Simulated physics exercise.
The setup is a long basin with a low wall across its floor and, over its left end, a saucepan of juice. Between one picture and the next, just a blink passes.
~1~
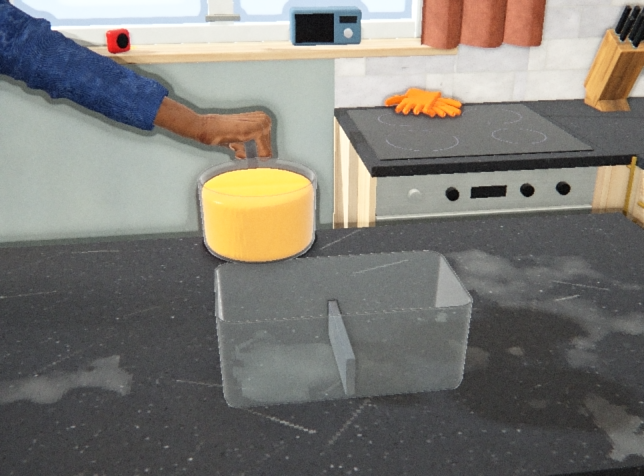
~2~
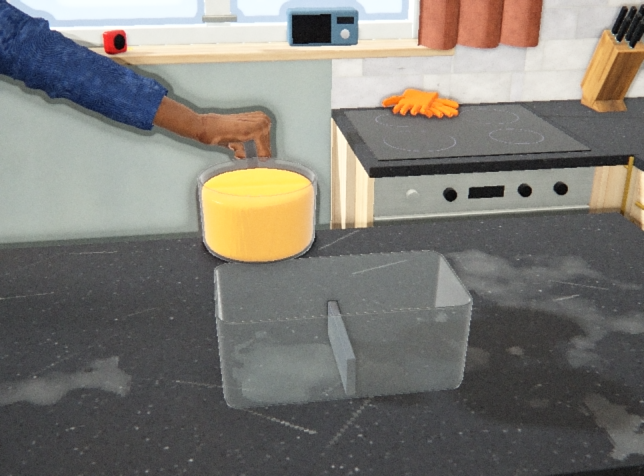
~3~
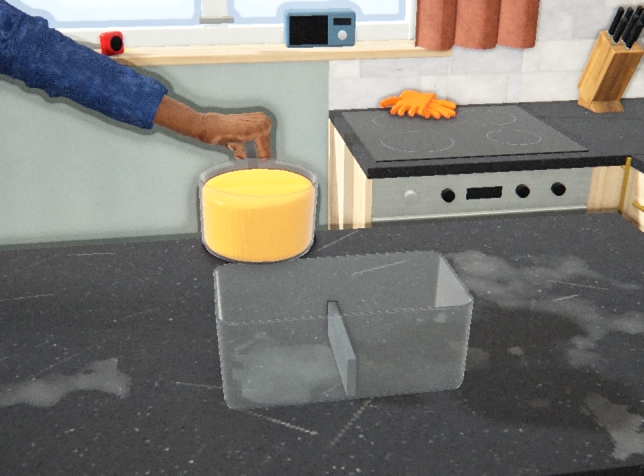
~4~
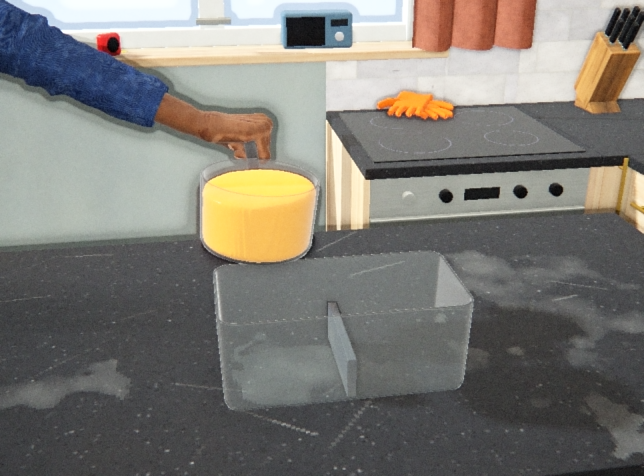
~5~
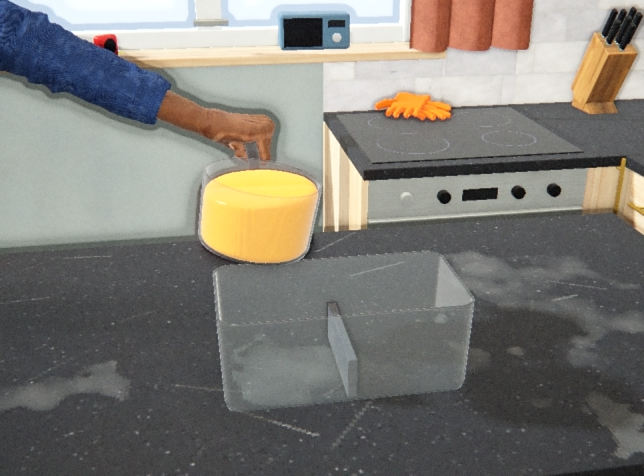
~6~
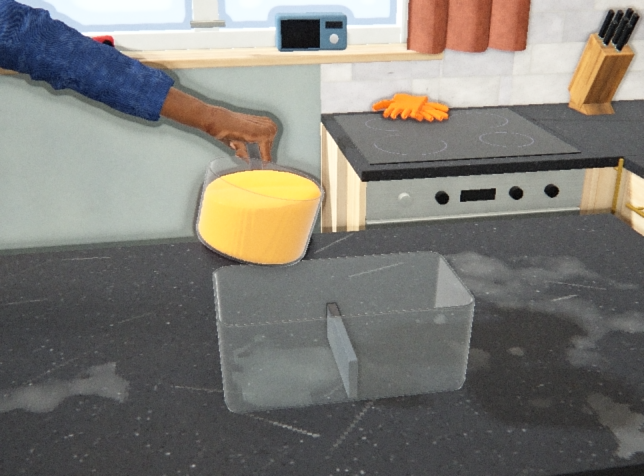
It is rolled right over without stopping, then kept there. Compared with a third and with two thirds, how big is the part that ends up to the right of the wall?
It is bigger than two thirds.
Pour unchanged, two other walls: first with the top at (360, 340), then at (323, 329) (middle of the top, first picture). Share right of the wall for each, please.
Roughly 55 per cent, and 95 per cent.
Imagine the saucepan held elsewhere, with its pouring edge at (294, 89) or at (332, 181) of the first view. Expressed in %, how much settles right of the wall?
Close to 85 % for the first start and close to 95 % for the second.
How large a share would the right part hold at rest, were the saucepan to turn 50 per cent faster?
Near 80 %.
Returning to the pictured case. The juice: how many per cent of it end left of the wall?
I'd say close to 15 per cent.
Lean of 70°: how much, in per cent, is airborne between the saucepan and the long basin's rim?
Share out of both vessels: Approx. 25 %.
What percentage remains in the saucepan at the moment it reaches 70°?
I'd put it near 60 %.
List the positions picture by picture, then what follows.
The first picture shows tilt 0°; pouring edge (315, 175); surface from (202, 188) to (312, 183); the long basin's rim runs from (217, 293) to (456, 277); the wall's top is at (341, 329).
The second picture shows tilt 1°; pouring edge (315, 175); surface from (202, 188) to (312, 183).
The third picture shows tilt 3°; pouring edge (316, 177); surface from (202, 188) to (313, 184).
The fourth picture shows tilt 6°; pouring edge (318, 181); surface from (203, 188) to (314, 185).
The fifth picture shows tilt 10°; pouring edge (320, 185); surface from (205, 189) to (317, 185).
The sixth picture shows tilt 16°; pouring edge (322, 191); surface from (205, 190) to (320, 186).
A moment on, the saucepan is tipped part way and 61 per cent is still to pour, 0 is left of the wall and 13 right of it.
Next, the saucepan is tipped on its side and 16 per cent is still to pour, 5 is left of the wall and 71 right of it.
Then the saucepan is tipped on its side and 3 per cent is still to pour, 13 is left of the wall and 82 right of it.
Later the saucepan is tipped on its side and 0 per cent is still to pour, 17 is left of the wall and 82 right of it.
Finally, 17 per cent lies left of the wall, 82 right of it and 0 outside.
